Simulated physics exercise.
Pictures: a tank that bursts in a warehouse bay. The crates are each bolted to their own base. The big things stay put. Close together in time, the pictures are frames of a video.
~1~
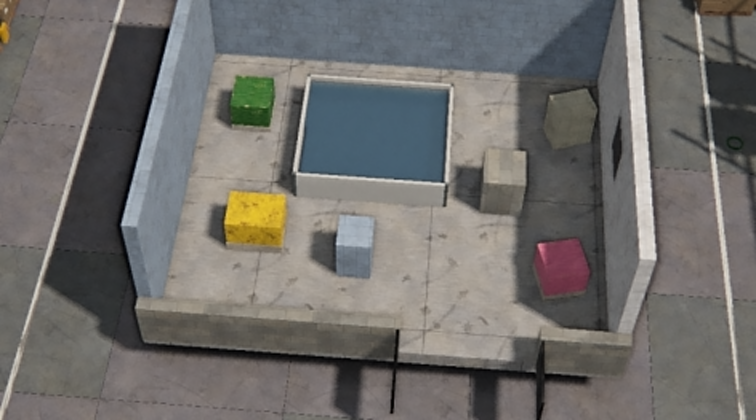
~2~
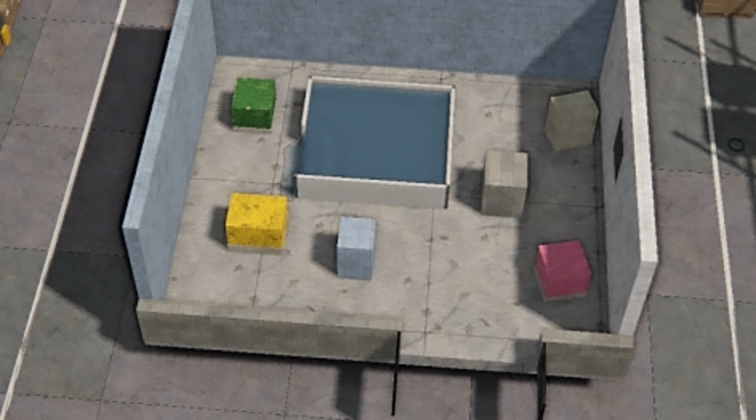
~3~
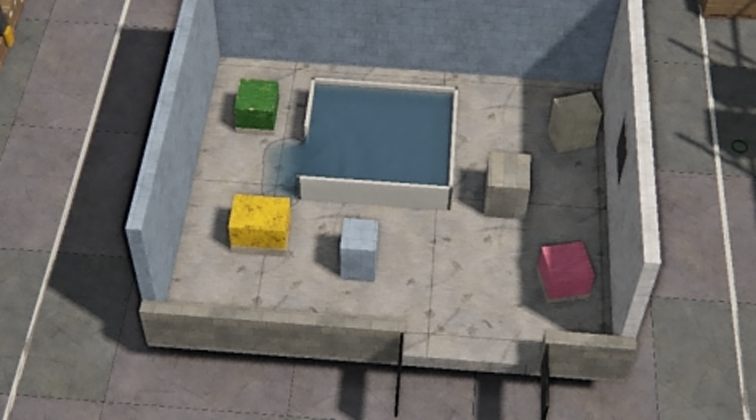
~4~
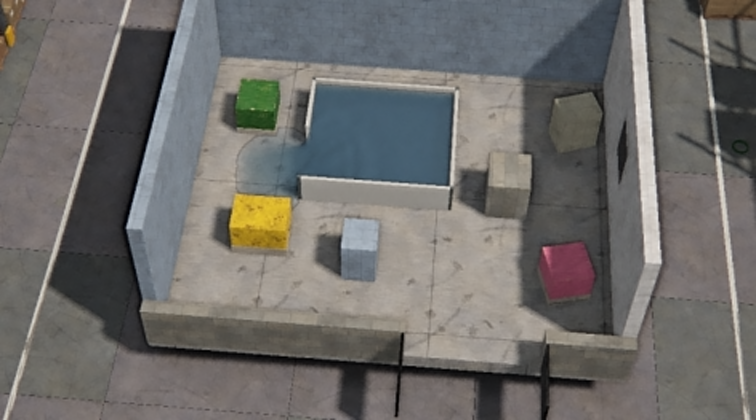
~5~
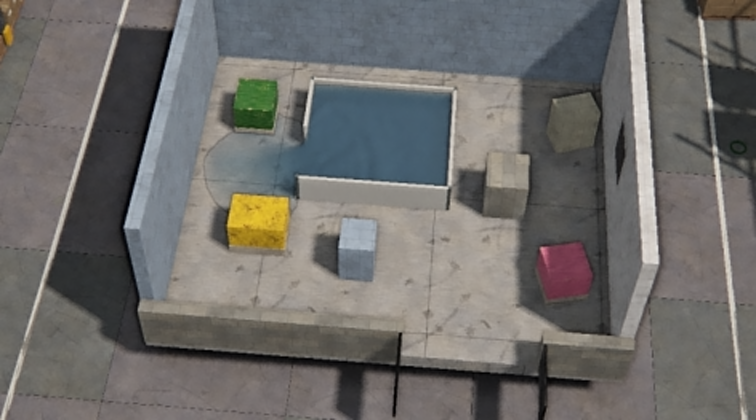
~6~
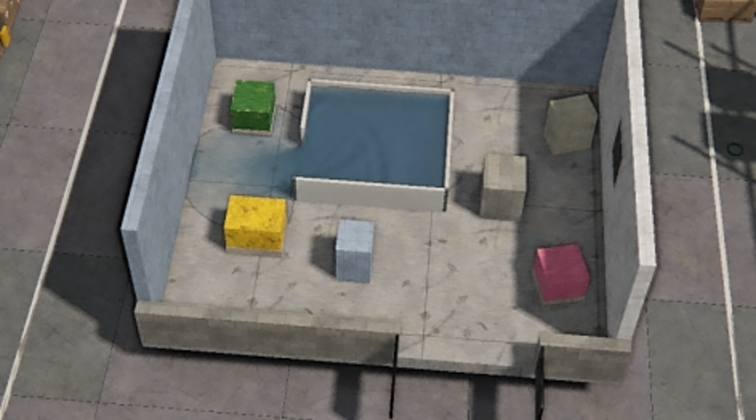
A tank of blue water leaks from its left side, spreading across the floor between green and yellow blocks.
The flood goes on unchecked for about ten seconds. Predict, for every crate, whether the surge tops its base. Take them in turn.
Outcome: The yellow crate avoids any dampness from the water; the pink crate avoids any dampness from the water; the green crate gets dampened by the water.
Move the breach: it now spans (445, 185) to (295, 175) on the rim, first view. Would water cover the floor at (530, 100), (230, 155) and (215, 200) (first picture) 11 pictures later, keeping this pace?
First spot unwetted, second unwetted, third drenched.
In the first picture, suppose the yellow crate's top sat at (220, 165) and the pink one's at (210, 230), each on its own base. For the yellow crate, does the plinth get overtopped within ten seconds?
The yellow crate simply gets reached.
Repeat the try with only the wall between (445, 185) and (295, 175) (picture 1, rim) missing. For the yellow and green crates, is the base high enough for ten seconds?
Note: Yellow one is overtopped; green one is overtopped.
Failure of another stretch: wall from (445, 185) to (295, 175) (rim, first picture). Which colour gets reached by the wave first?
My pick is the yellow one.
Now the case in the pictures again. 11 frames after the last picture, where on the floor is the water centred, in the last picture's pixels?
Close to (325, 166), I reckon.
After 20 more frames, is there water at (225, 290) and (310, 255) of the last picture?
Going by the order given, the first is inundated and the second still bare.
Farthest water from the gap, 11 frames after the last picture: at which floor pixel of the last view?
The front should reach about (158, 325).
A moment on, water covers 15 % of the floor; the yellow crate water round its plinth, the pink crate not reached, the green crate water round its plinth.
Next, water covers 20 % of the floor; the yellow crate water round its plinth, the pink crate not reached, the green crate water round its plinth.
Then, water covers 30 % of the floor; the yellow crate water round its plinth, the pink crate not reached, the green crate water round its plinth.
Later, water covers 75 % of the floor; the yellow crate water round its plinth, the pink crate water round its plinth, the green crate water round its plinth.
In the end, water covers 95 % of the floor; the yellow crate stayed above the water, the pink crate stayed above the water, the green crate was topped.
